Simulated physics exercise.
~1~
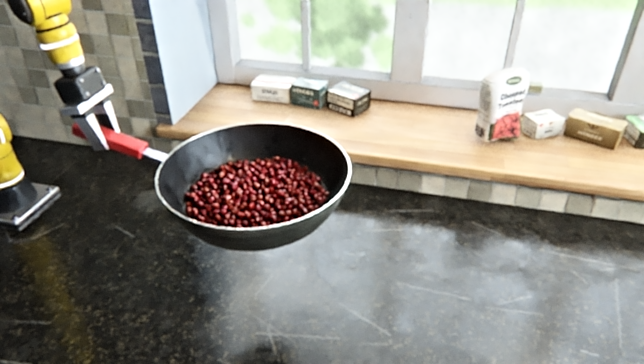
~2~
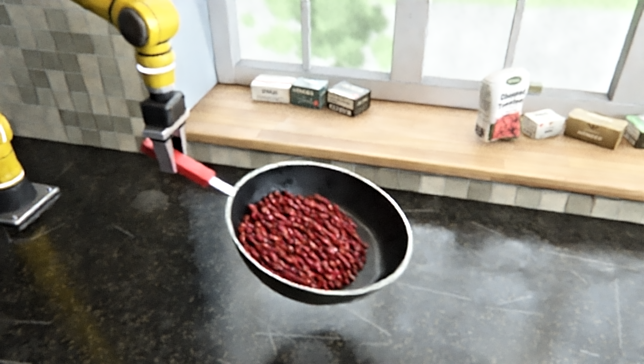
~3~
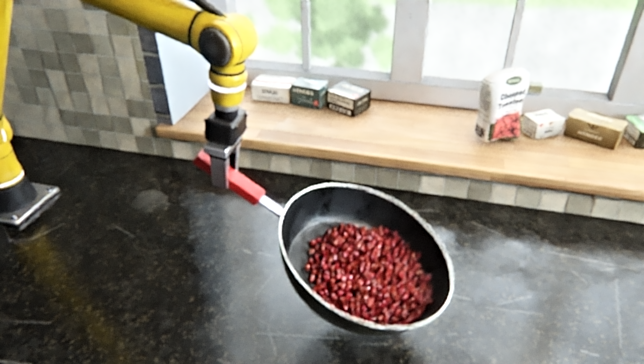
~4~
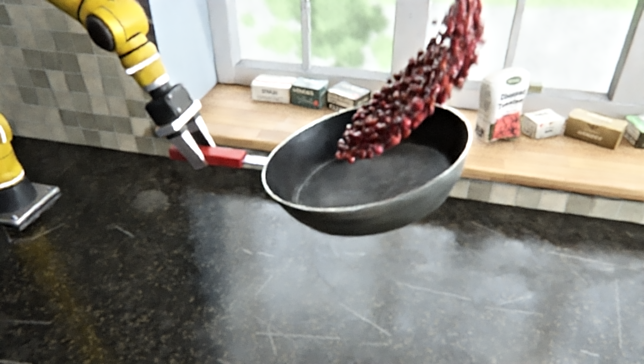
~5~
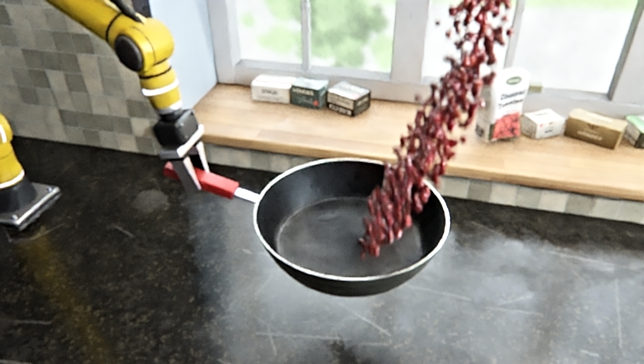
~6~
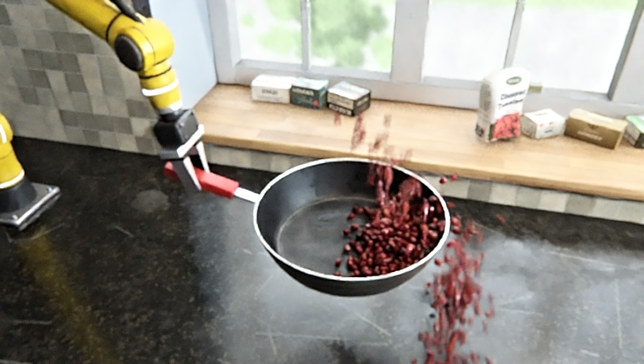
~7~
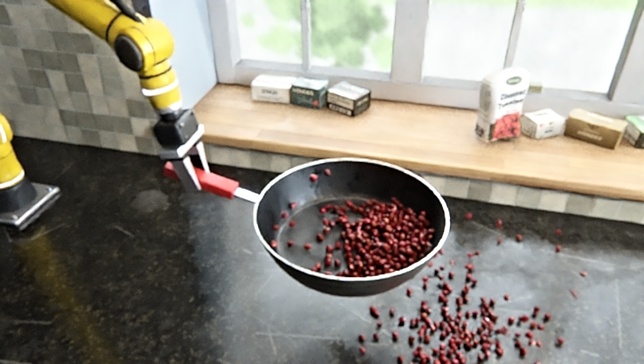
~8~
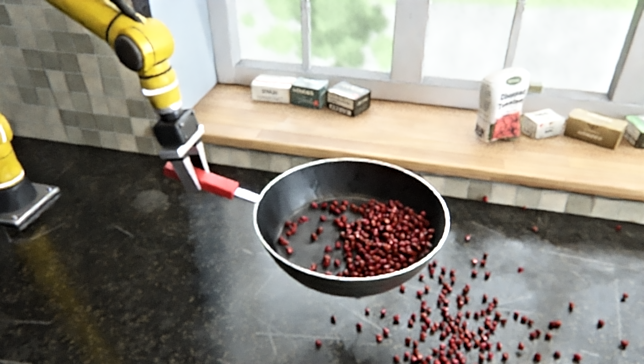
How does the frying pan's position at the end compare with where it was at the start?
At the end the frying pan is farther to the right and a little lower in view than it was at the start.
